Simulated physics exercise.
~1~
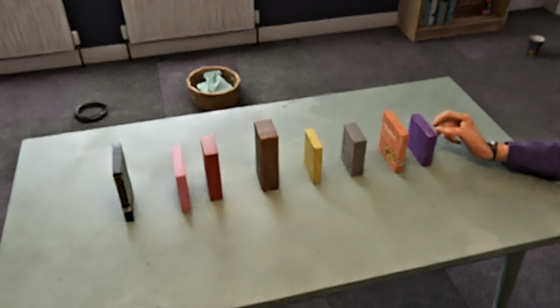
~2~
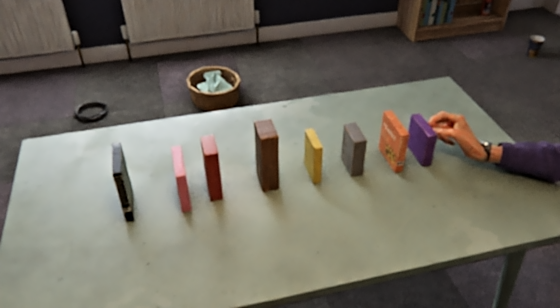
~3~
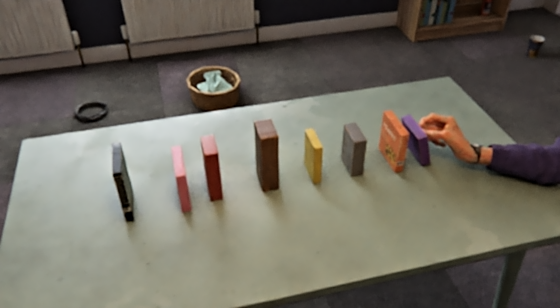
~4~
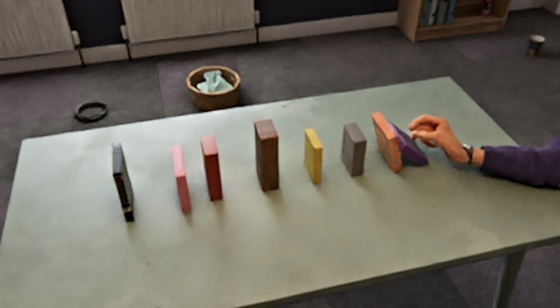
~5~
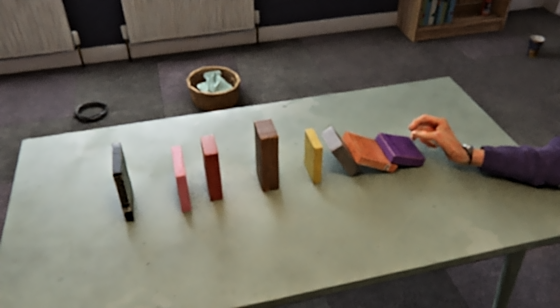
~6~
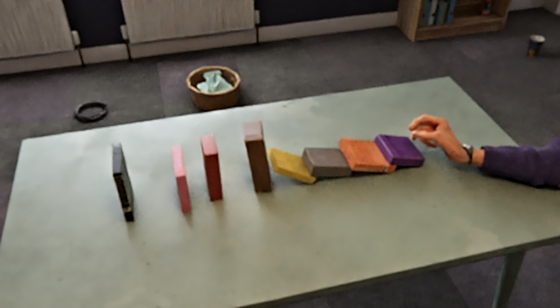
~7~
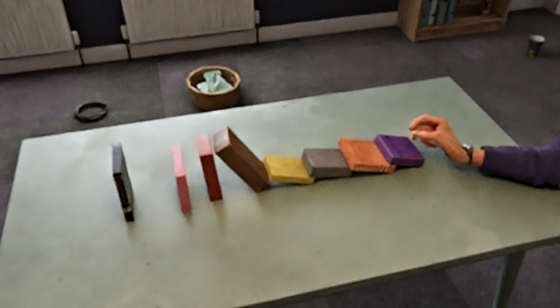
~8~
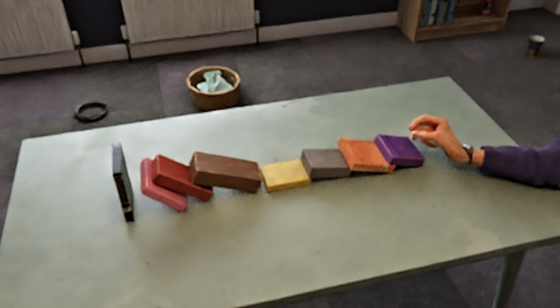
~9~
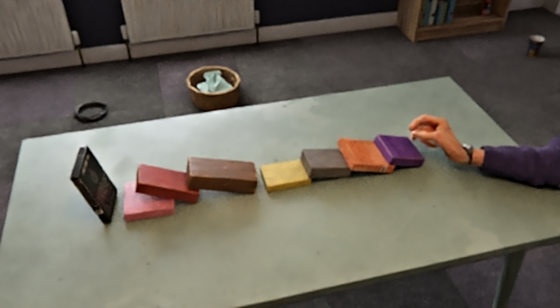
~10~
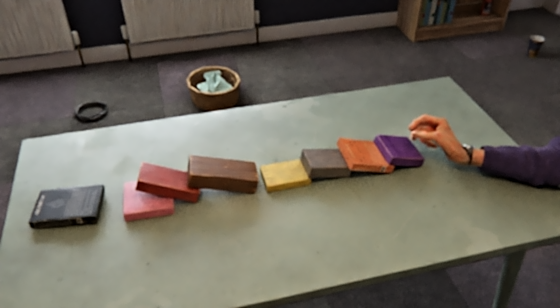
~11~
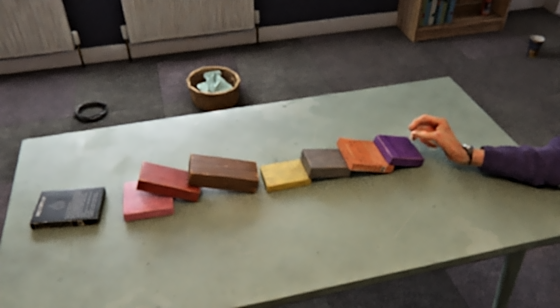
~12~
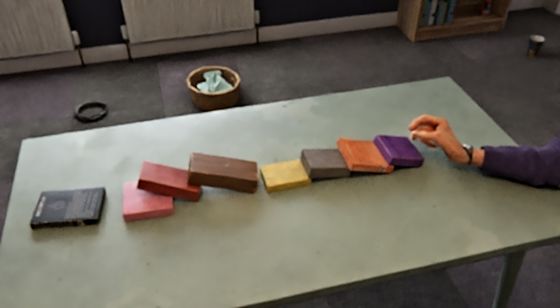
A hand nudged the purple block at the right end of a row standing on a table, and the pieces toppled leftward one after another until the black one fell last, leaving them all lying down while the hand stayed nearby.
